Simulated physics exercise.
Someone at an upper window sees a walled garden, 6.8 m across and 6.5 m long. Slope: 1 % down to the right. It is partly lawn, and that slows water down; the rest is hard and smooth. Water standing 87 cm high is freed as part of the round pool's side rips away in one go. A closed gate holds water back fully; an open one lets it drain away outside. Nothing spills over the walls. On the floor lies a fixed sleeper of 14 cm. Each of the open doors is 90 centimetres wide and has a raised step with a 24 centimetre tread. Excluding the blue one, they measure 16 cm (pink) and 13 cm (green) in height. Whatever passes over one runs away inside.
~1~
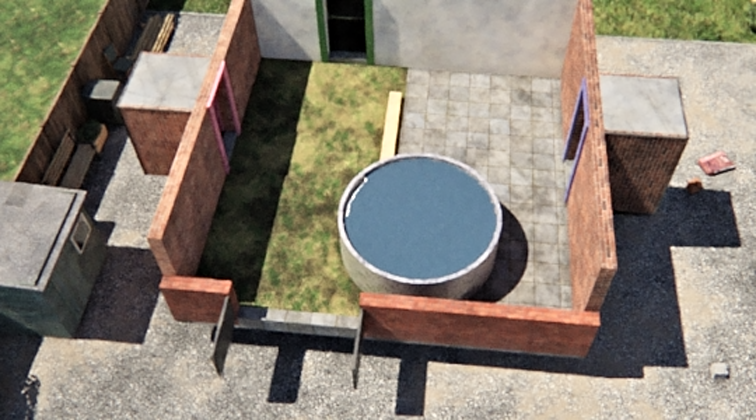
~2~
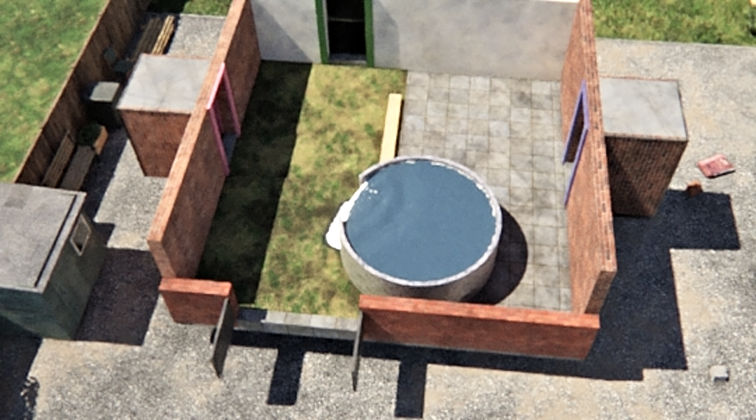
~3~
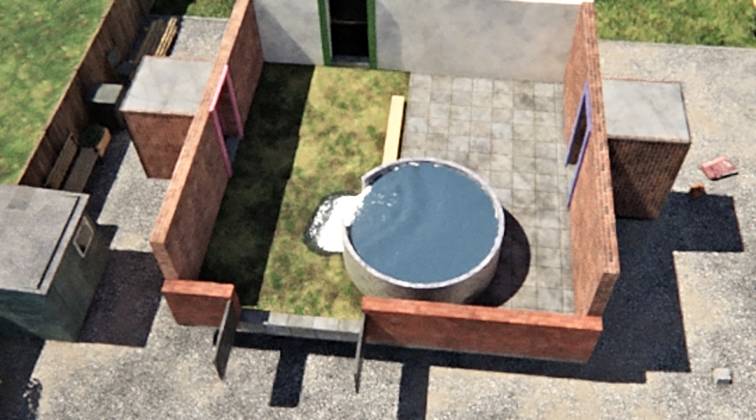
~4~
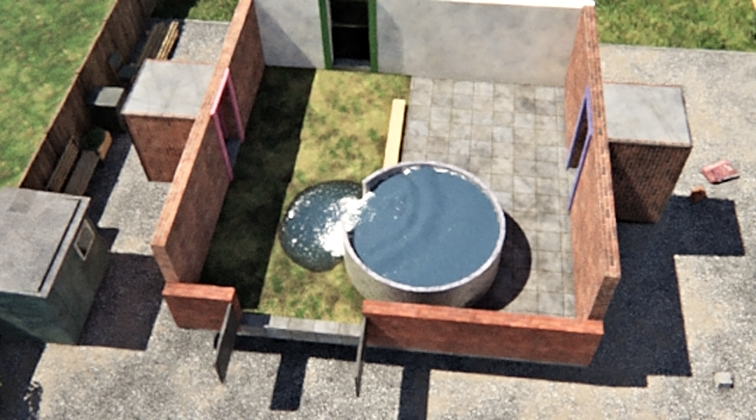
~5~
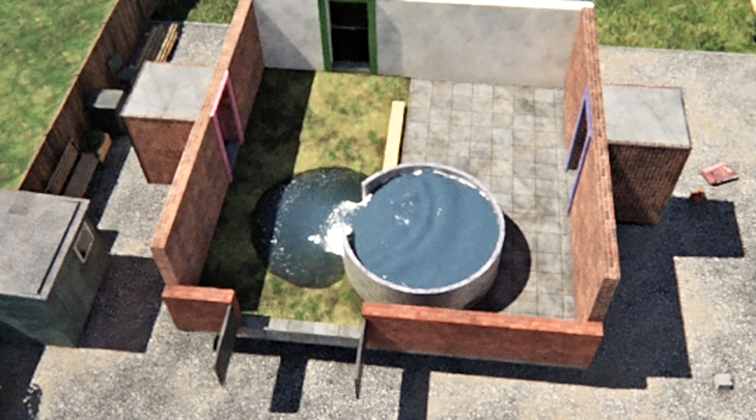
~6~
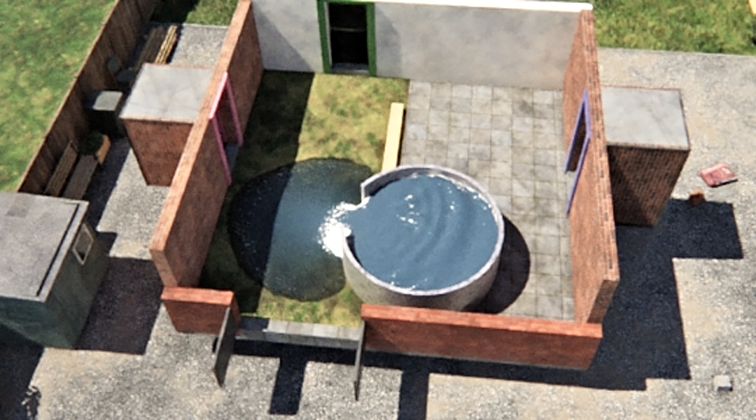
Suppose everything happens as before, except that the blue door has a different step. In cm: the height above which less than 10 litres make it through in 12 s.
5 cm.
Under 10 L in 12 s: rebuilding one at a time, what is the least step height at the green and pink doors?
You'd want some 14.0 cm at green and some 24 cm at pink.
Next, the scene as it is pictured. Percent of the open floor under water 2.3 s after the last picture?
The wet part is about 45 per cent.
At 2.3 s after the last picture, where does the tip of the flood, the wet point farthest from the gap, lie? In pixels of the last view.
Around pixel (265, 69).
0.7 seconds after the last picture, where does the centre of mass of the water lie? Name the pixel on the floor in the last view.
About (386, 245).
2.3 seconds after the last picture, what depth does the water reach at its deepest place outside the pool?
Max depth: Around 32 cm.
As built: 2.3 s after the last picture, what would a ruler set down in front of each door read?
Blue door 0 cm, pink door 24 cm, green door 0 cm.
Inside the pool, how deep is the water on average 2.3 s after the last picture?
50 cm, roughly.
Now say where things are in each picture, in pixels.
Still water, 87 cm deep, in the round pool at (420, 217); the blue door at (575, 145) is dry, in the first frame.
Water pours out at (350, 216) and has run 0.4 m, to a hidden place; about 11 cm deep outside, 87 cm at the back, in the second frame.
The front is at (323, 203), 0.8 m from the gap at (352, 219); 1.0 m2 of floor is wet, 87 cm left at the back, in the third frame.
Water pours out at (353, 223) and has run 1.4 m, to (298, 199); about 9 cm deep outside, 87 cm at the back, in the fourth frame.
The front is at (265, 196), 2.0 m from the gap at (353, 225); 4.5 m2 of floor is wet, 87 cm left at the back, in the fifth frame.
Water pours out at (352, 226) and has run 2.5 m, to (237, 198); about 5 cm deep outside, 87 cm at the back; 3.8 m in a straight line remain to the blue door at (577, 157), in the sixth frame.
Then, 0.7 s after the last picture water covers 30 % of the floor, deepest (46 cm) near (345, 234); it has not reached the blue door.
Then, 2.3 s after the last picture water covers 45 % of the floor, deepest (32 cm) near (345, 234); it has not reached the blue door.
Then, 11.3 s after the last picture water covers 95 % of the floor, deepest (14 cm) near (569, 347); 8 cm at the blue door, 2 litres in over its 7 cm step.
At the blue door as built, the water peaked near 8 cm, 10.7 s after the last picture.
Run again over the same 12 s with other heights there, 15 litres in over 4.5 cm, 3 litres over 6.5 cm. The limit of 10 litres is kept from about 5 cm up.
